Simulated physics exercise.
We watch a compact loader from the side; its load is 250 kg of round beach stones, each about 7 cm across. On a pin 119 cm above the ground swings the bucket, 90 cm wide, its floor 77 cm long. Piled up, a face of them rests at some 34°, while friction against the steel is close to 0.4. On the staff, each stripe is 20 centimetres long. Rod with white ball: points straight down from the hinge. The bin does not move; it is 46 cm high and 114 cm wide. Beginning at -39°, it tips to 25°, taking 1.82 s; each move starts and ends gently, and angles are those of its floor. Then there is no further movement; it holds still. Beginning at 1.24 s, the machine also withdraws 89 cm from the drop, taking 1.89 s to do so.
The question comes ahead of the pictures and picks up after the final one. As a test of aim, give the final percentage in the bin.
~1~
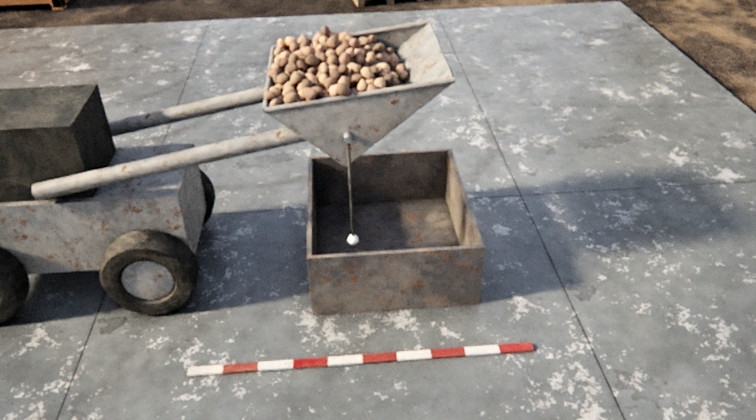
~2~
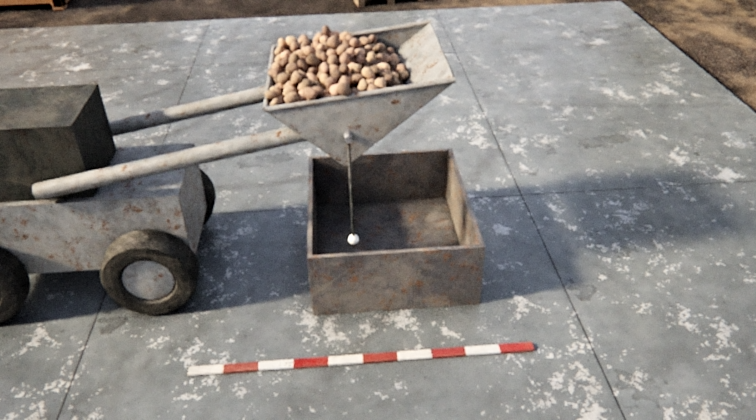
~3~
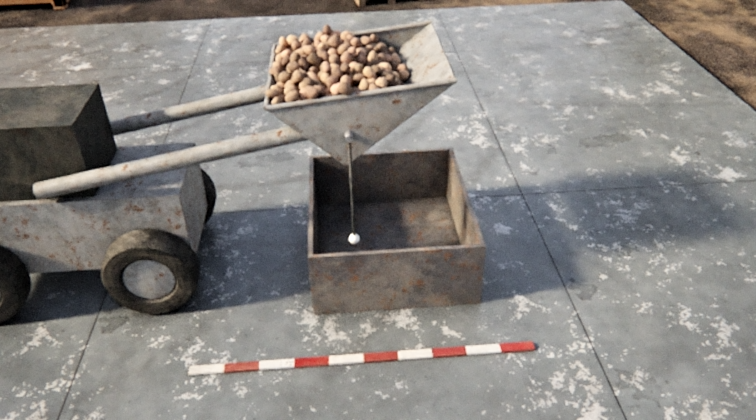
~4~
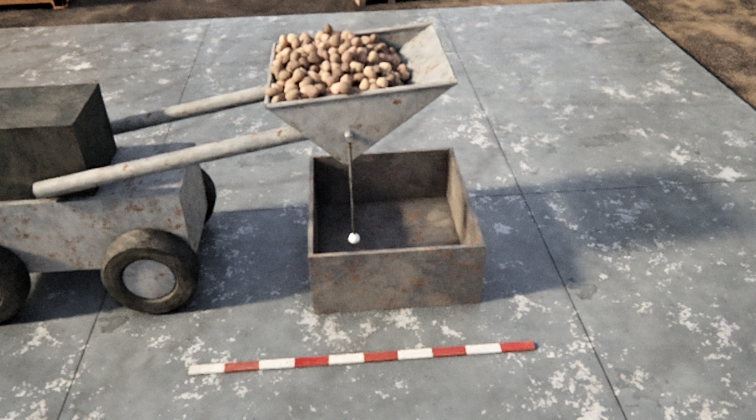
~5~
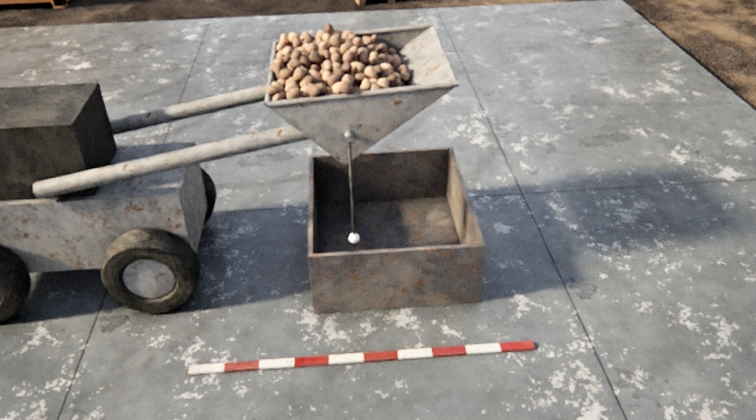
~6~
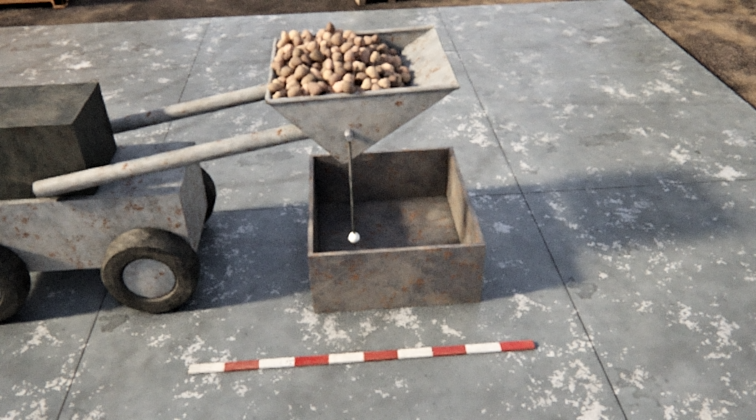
About 90 out of 100.
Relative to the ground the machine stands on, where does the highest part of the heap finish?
The top of the heap ends up around 30 cm above that ground.
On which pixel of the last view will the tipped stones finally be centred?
Their middle ends up near (418, 234).
A little later the floor is at 15°; 98 % in the bucket, 2 % in the bin; the foremost stones are at (448, 139).
Then the floor is at 25°; 39 % in the bucket, 51 % in the bin, 10 % beside or beyond the bin; the foremost stones are at (532, 236).
Later still the floor is at 25°; 0 % in the bucket, 89 % in the bin, 11 % beside or beyond the bin; the foremost stones are at (605, 226).
In the end the floor is at 25°; 0 % in the bucket, 89 % in the bin, 11 % beside or beyond the bin; the foremost stones are at (605, 226).
